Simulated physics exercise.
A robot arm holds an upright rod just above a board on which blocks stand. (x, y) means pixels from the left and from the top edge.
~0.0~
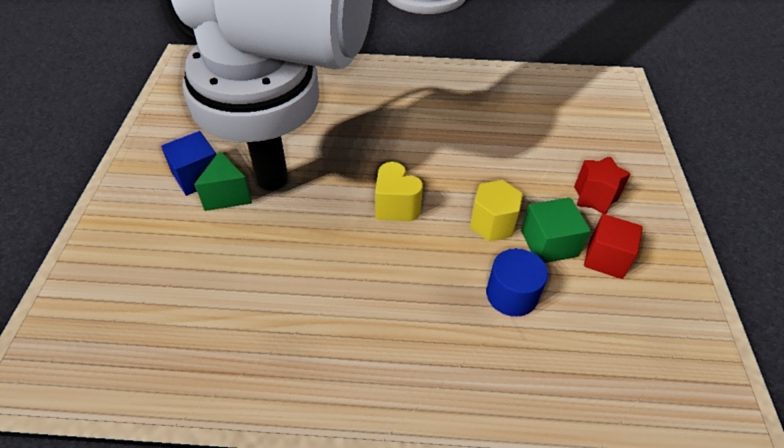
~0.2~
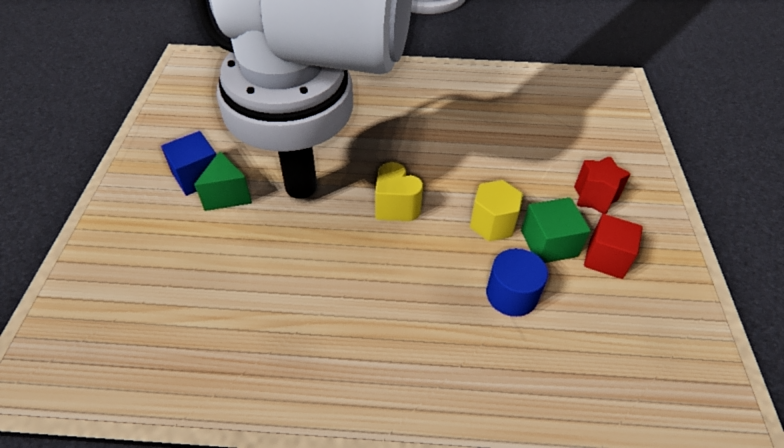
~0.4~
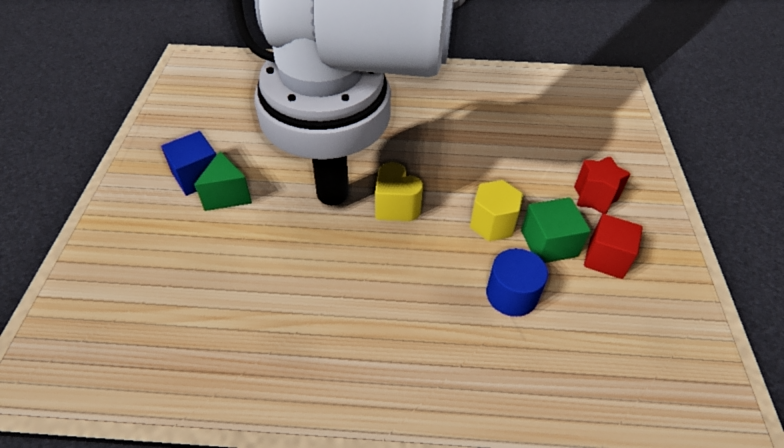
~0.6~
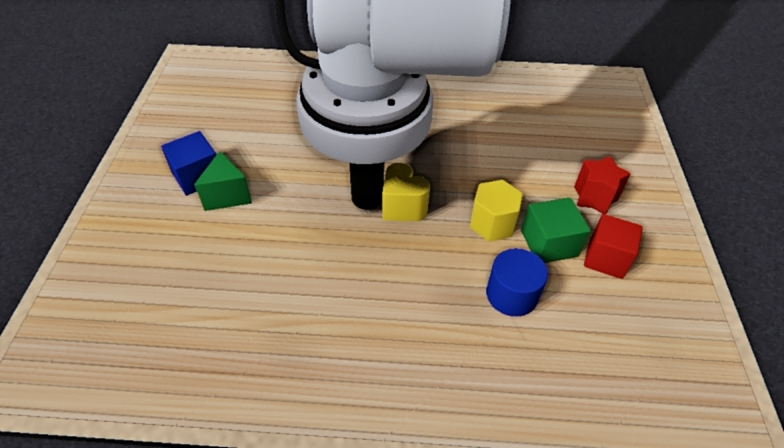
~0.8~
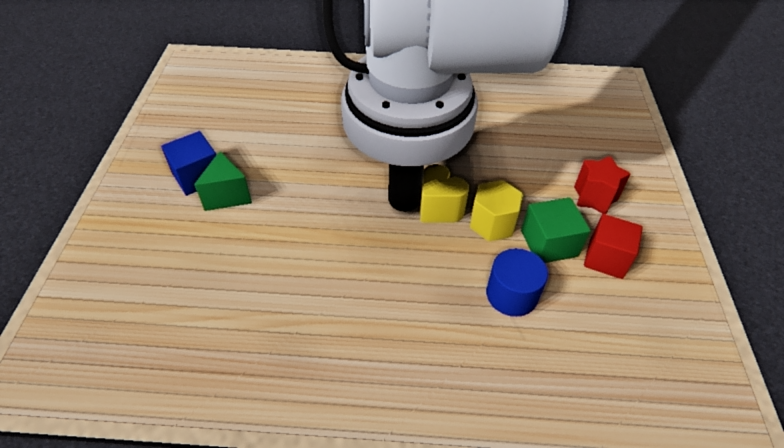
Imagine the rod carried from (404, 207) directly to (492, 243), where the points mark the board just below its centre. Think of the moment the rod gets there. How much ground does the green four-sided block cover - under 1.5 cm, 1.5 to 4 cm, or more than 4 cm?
The answer is under 1.5 cm.
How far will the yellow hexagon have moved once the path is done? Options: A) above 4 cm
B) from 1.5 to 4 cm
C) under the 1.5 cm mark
B.
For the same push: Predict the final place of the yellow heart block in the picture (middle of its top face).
Expect it around (480, 179).
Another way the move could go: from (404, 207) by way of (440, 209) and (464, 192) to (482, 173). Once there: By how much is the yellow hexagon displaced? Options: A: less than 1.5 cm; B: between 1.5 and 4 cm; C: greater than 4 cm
B - between 1.5 and 4 cm.
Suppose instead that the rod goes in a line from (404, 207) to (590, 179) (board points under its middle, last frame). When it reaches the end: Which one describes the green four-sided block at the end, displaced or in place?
Shifted out of place.
The first path, step by step. One third of the way, rod (433, 213); yellow heart block (470, 183), turned 35° anticlockwise; yellow hexagon (518, 195), turned 25° clockwise; green four-sided block (568, 220).
Two thirds of the way, rod (463, 225); yellow heart block (480, 179), turned 55° anticlockwise; yellow hexagon (522, 193), turned 35° clockwise; green four-sided block (570, 221).
At the end, rod (494, 237); yellow heart block (480, 179), turned 60° anticlockwise; yellow hexagon (523, 193), turned 35° clockwise; blue cylinder in place; green four-sided block (570, 221).
